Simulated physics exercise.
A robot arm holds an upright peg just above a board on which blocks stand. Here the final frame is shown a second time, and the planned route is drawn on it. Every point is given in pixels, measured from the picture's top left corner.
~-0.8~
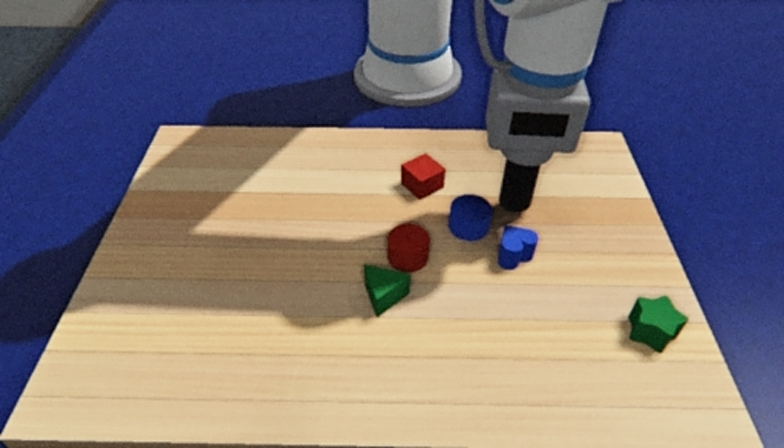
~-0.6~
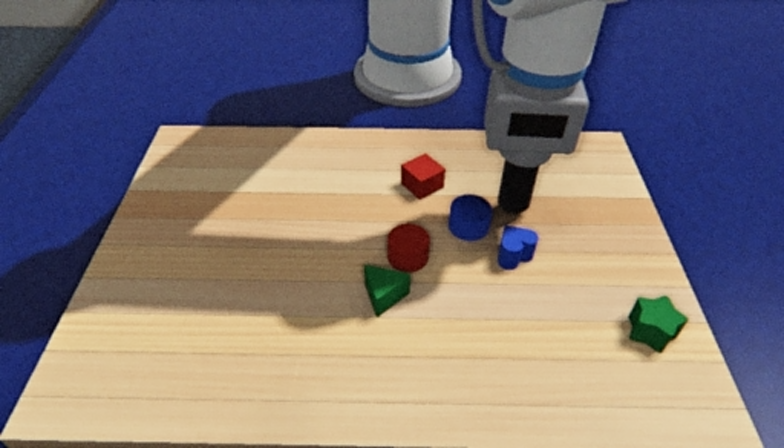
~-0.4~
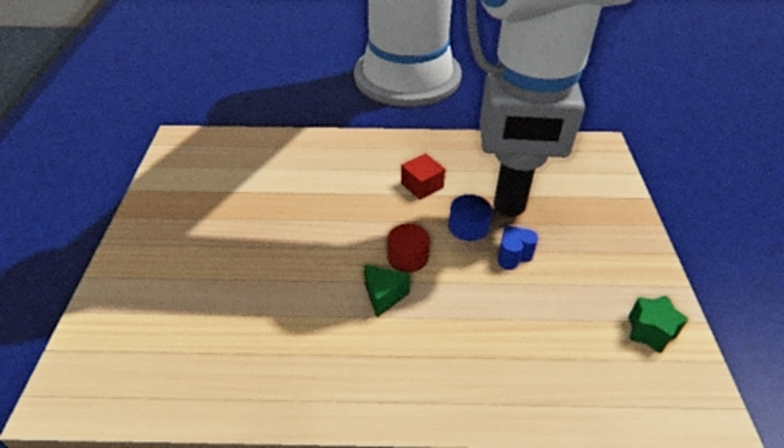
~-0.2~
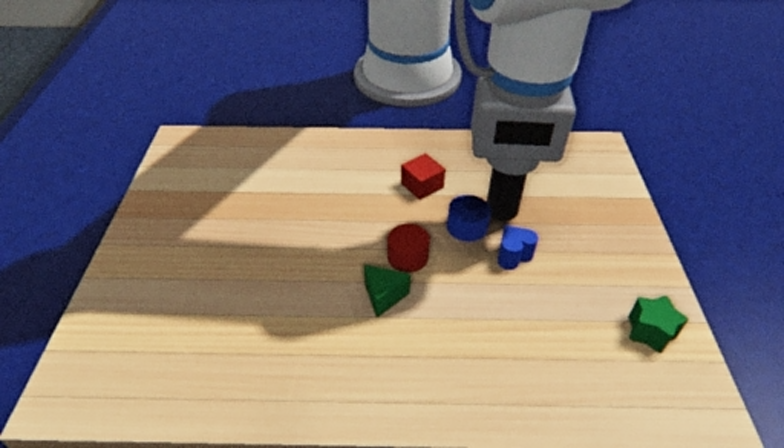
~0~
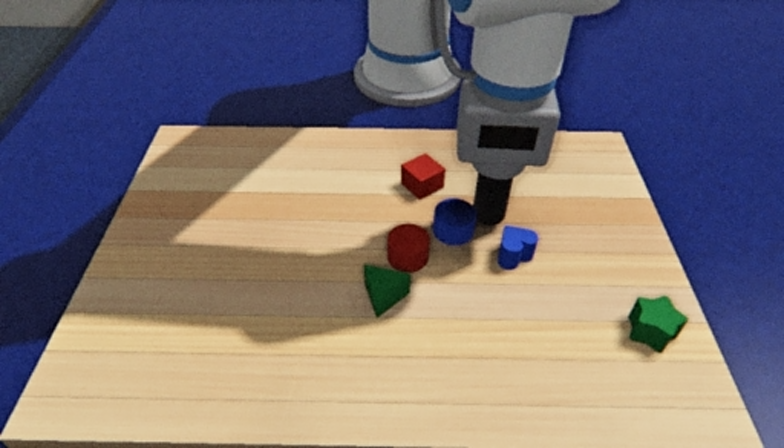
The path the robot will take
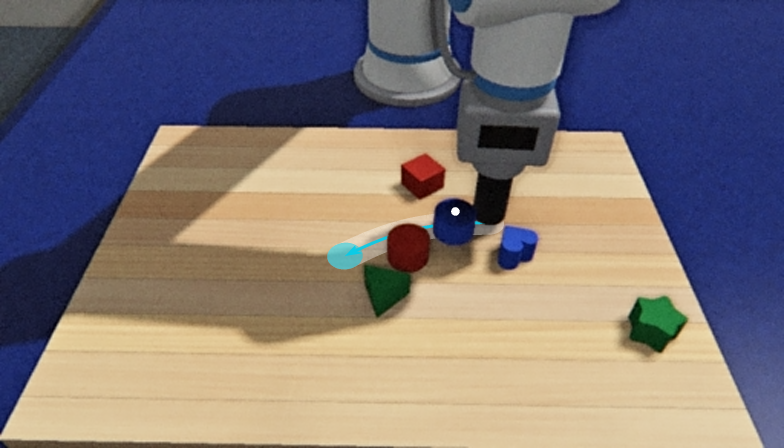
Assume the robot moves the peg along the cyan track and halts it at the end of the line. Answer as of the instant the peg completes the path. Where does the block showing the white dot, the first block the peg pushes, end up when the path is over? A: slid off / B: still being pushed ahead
My answer is option B.
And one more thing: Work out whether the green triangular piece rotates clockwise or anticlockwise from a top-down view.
Its spin: Anticlockwise.
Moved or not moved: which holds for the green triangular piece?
It gets pushed out of place.
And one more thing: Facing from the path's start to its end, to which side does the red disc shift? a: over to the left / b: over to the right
Letter a.
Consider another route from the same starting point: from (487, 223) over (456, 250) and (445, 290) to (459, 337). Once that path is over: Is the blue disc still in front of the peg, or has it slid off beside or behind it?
I predict the peg has moved past it.
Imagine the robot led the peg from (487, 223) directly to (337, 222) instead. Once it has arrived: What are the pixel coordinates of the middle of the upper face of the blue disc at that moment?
It comes to (357, 231).
The line goes from (487, 223) over (438, 225) and (390, 236) to (345, 256); the dot is on the blue disc.
On the path given first. One third of the way, peg at (438, 217); red disc at (391, 249); blue disc at (406, 219).
Two thirds of the way, peg at (390, 228); green triangular piece at (385, 288), turned 25° anticlockwise; red disc at (362, 262); blue disc at (354, 230).
At the end, peg at (344, 247); green triangular piece at (385, 288), turned 25° anticlockwise; red disc at (360, 263); blue disc at (304, 246); blue heart unmoved.
